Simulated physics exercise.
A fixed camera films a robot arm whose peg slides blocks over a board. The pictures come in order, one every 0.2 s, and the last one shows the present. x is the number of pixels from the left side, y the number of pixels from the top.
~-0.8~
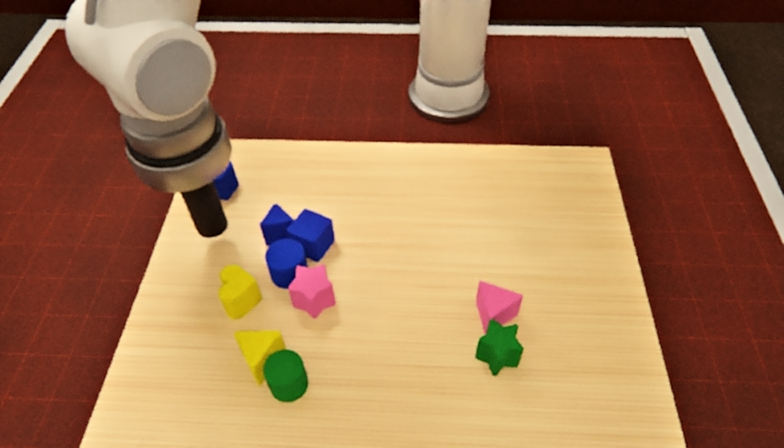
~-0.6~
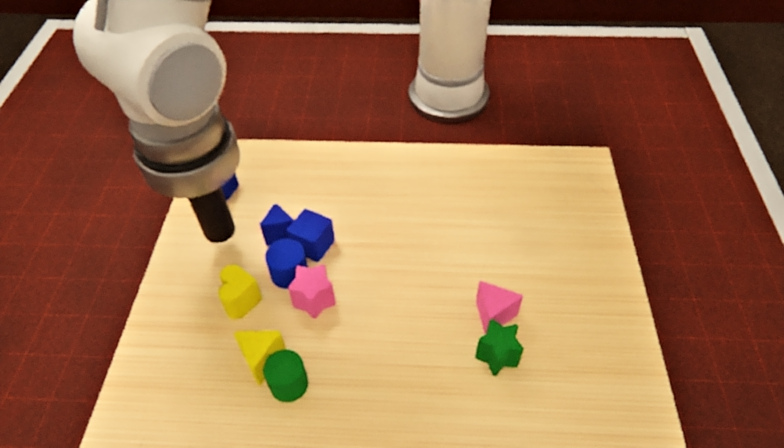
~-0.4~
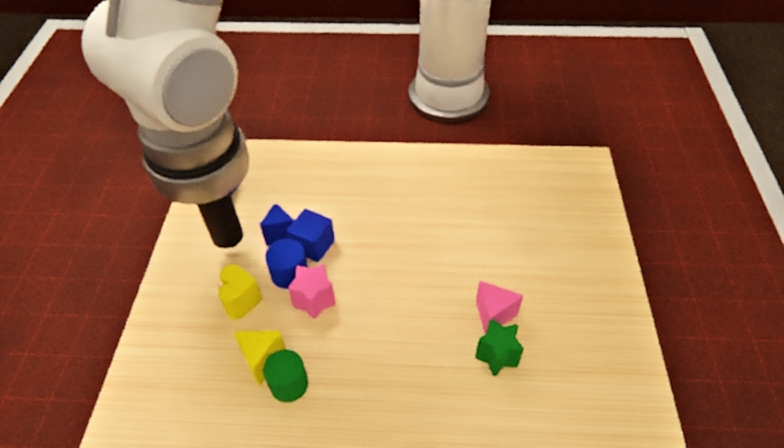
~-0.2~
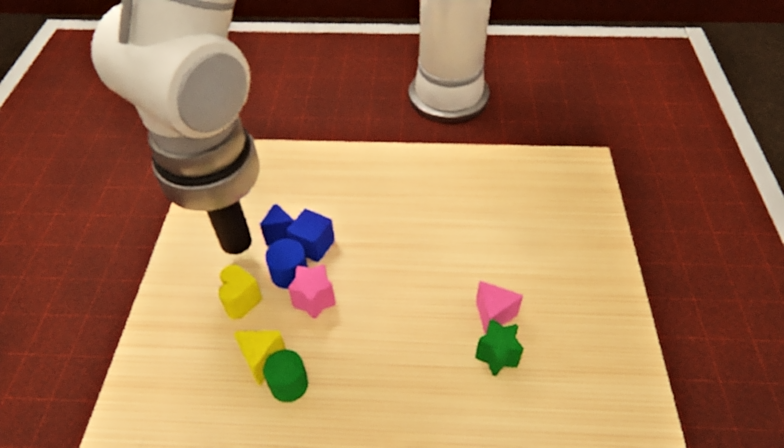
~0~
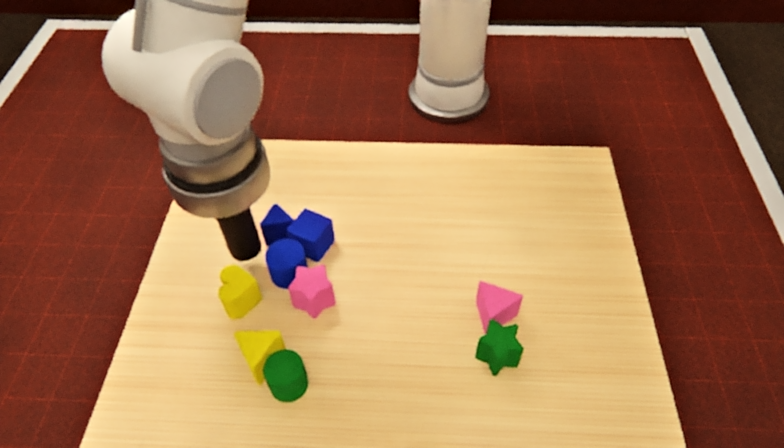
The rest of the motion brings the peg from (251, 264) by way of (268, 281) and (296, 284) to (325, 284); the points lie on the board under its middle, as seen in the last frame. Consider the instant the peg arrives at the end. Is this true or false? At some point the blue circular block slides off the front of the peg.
My answer: False.
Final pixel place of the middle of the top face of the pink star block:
When the path ends, it will be at (342, 285).
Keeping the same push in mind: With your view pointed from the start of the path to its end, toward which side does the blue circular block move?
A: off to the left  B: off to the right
Answer: A.
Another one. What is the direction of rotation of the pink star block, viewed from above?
The pink star block rotates clockwise.
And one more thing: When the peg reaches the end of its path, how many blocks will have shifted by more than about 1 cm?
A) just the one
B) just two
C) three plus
The one that fits is B, just two.
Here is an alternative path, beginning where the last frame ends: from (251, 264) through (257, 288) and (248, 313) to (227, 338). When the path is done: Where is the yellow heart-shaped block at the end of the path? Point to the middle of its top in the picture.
About (188, 342).
On the path given first. Halfway along, peg at (278, 269); blue circular block at (312, 256); pink star block at (327, 283), turned 50° clockwise.
At the end, peg at (322, 269); yellow heart-shaped block in place; blue circular block at (353, 248); blue square block at (313, 223), turned 15° anticlockwise; pink star block at (342, 285), turned 105° clockwise.
